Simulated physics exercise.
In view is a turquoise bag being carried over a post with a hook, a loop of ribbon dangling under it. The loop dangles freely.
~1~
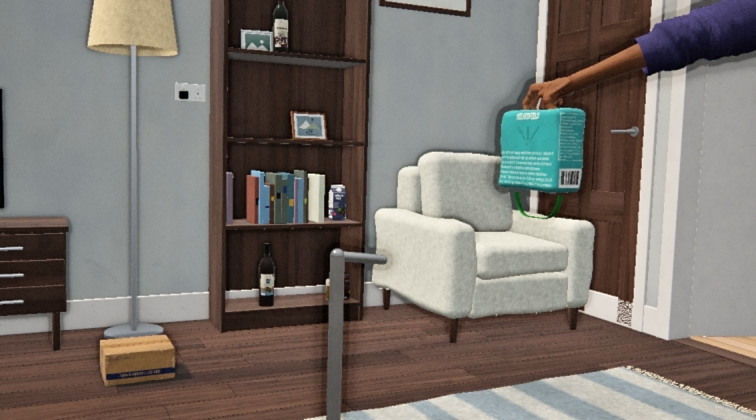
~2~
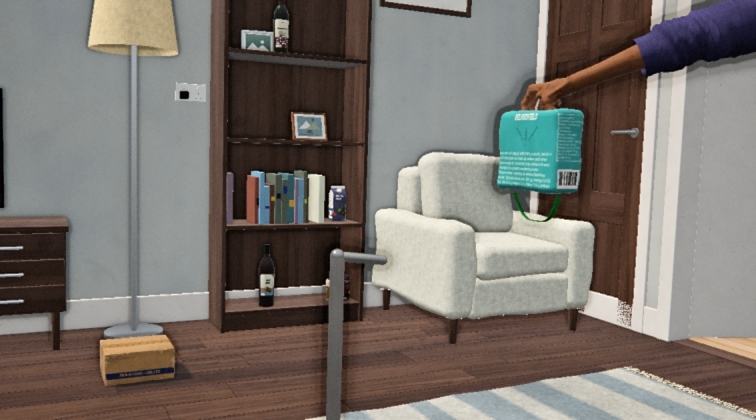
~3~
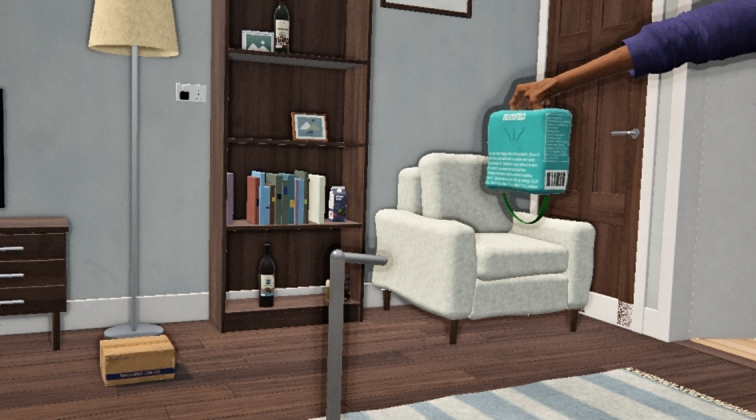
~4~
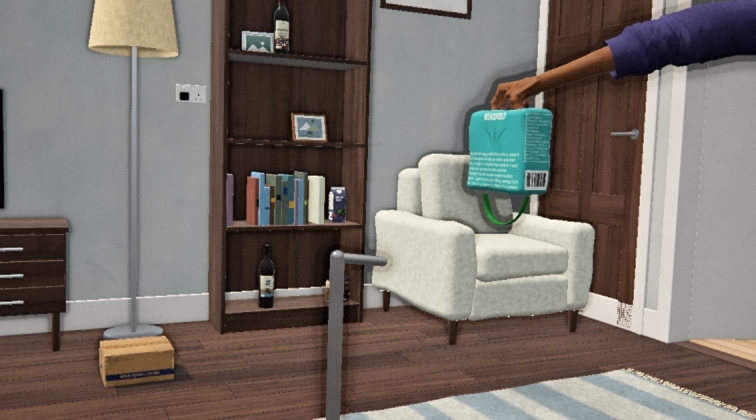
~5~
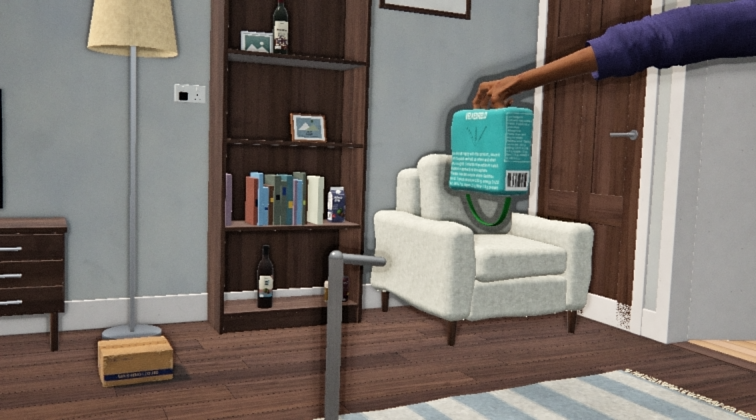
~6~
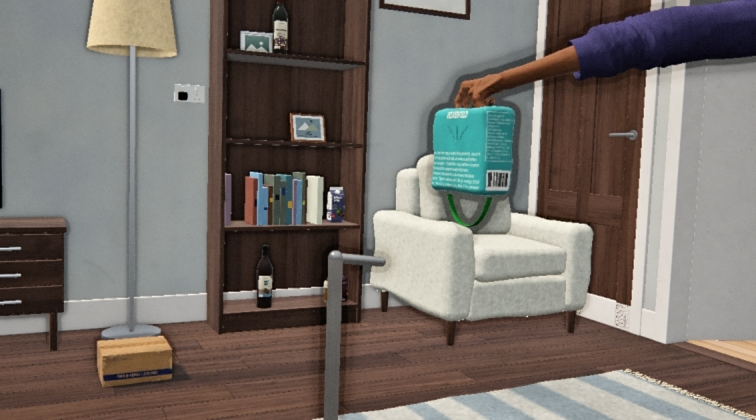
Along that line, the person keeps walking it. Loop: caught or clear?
Clear.
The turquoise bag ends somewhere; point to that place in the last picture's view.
In the last view it finishes at around (175, 140).
Then, 0.56 s later than the last view, bag nearing the post near (418, 149).
Then, 1.46 s later than the last view, bag over the post near (325, 146).
Then, 2.38 s later than the last view, bag past the post near (216, 142).
Finally, bag past the post near (175, 140). The turquoise bag goes by freely.
